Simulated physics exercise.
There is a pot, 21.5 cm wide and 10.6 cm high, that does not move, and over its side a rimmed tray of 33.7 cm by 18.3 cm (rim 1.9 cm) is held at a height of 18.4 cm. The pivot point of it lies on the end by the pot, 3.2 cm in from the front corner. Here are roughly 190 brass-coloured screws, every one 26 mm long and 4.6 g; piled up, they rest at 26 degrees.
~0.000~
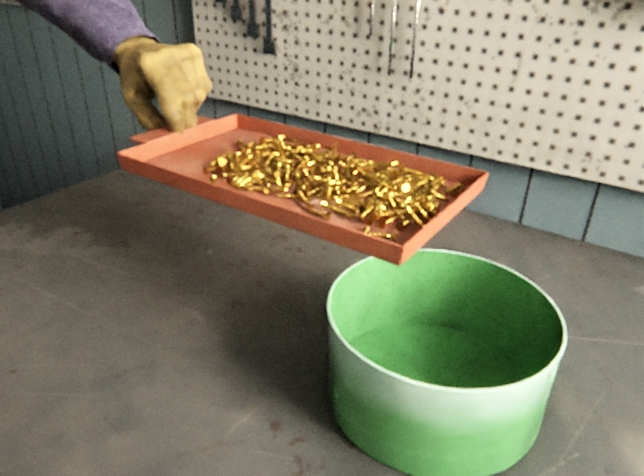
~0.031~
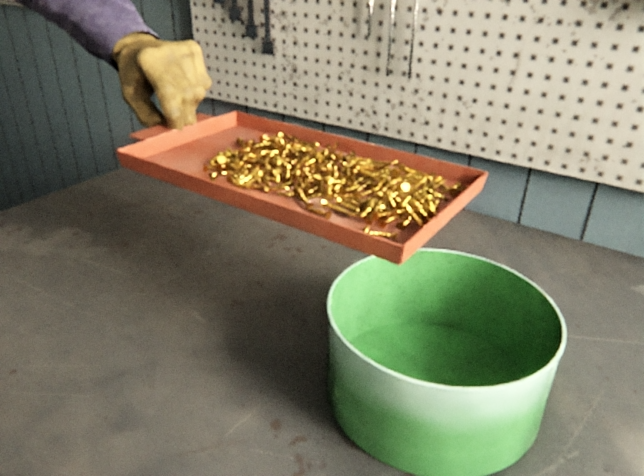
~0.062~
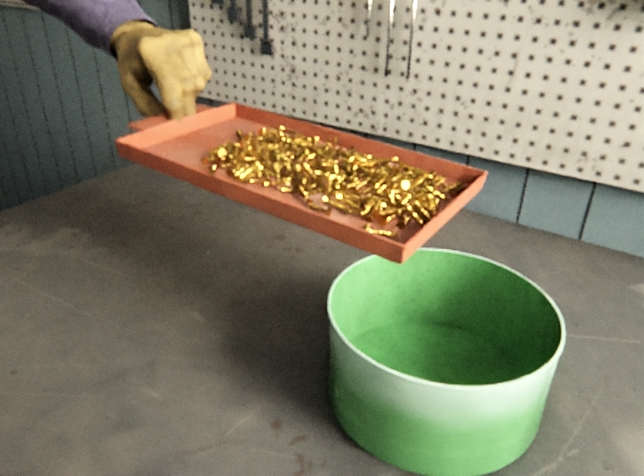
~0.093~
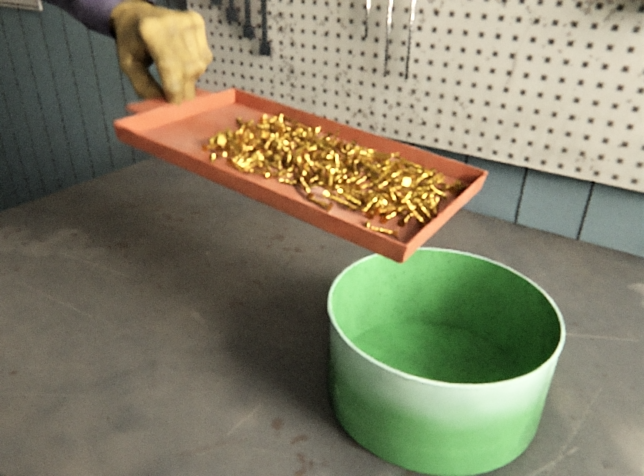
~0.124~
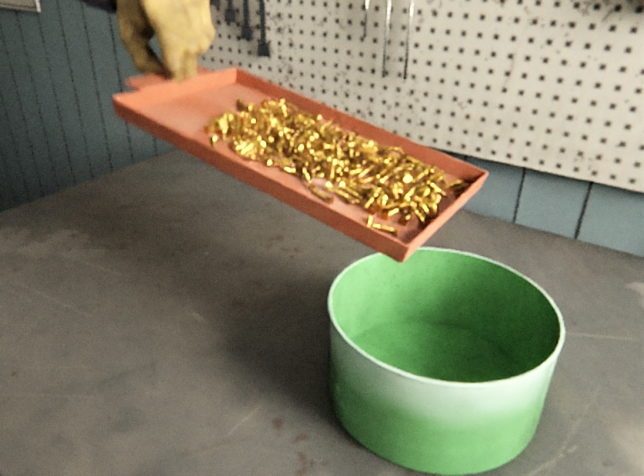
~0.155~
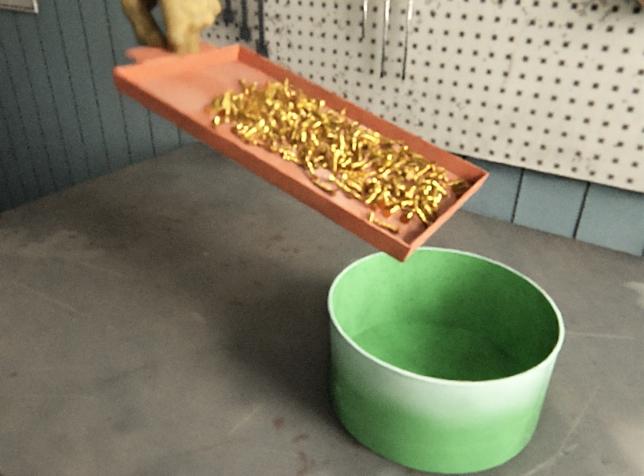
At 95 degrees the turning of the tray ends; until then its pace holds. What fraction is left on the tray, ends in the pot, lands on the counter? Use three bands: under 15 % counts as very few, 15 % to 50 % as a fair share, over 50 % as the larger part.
Tray: Very few; pot: The larger part; counter: A fair share.
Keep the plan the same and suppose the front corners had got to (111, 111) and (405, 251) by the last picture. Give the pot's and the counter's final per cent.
Pot: 40, counter: 60.
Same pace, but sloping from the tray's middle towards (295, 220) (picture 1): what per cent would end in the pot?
Roughly 30 percent of them.
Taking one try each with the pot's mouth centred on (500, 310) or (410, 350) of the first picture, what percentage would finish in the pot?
The shares would be near 95 and 40 per cent respectively.
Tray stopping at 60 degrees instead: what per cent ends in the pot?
Result: Close to 55 %.
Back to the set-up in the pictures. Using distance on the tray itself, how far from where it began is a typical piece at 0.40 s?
Displacement on the tray: About 3 cm.
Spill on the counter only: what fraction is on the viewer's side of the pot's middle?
30 %.
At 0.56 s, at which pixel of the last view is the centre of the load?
Look about (477, 205) in the last view.
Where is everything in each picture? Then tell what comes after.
In the first picture, tray tilt 0 degrees, front corners at (120, 153) and (402, 245); middle of the pieces at (321, 176); pot at (443, 307).
In the second picture, tray tilt 1 degrees, front corners at (119, 150) and (402, 244); middle of the pieces at (320, 175).
In the third picture, tray tilt 3 degrees, front corners at (118, 140) and (403, 244); middle of the pieces at (320, 170).
In the fourth picture, tray tilt 6 degrees, front corners at (117, 123) and (405, 244), lowest corner right front; middle of the pieces at (321, 163).
In the fifth picture, tray tilt 11 degrees, front corners at (116, 98) and (407, 244), lowest corner right front; middle of the pieces at (323, 153).
In the sixth picture, tray tilt 16 degrees, front corners at (116, 70) and (409, 245), lowest corner right front; middle of the pieces at (326, 142); pot at (442, 303). The tray's pace is about 165 degrees a second.
Then, at 0.40 s, tilt 57 degrees; the tray holds 100 %, the pot 0 %.
After 0.56 s, tilt 83 degrees; the tray holds 90 %, the pot 0 %.
After 0.84 s, tilt 95 degrees; the tray holds 0 %, the pot 70 %.
By 2.1 s all is still; tray 0 %, pot 75 %, counter 25 %.
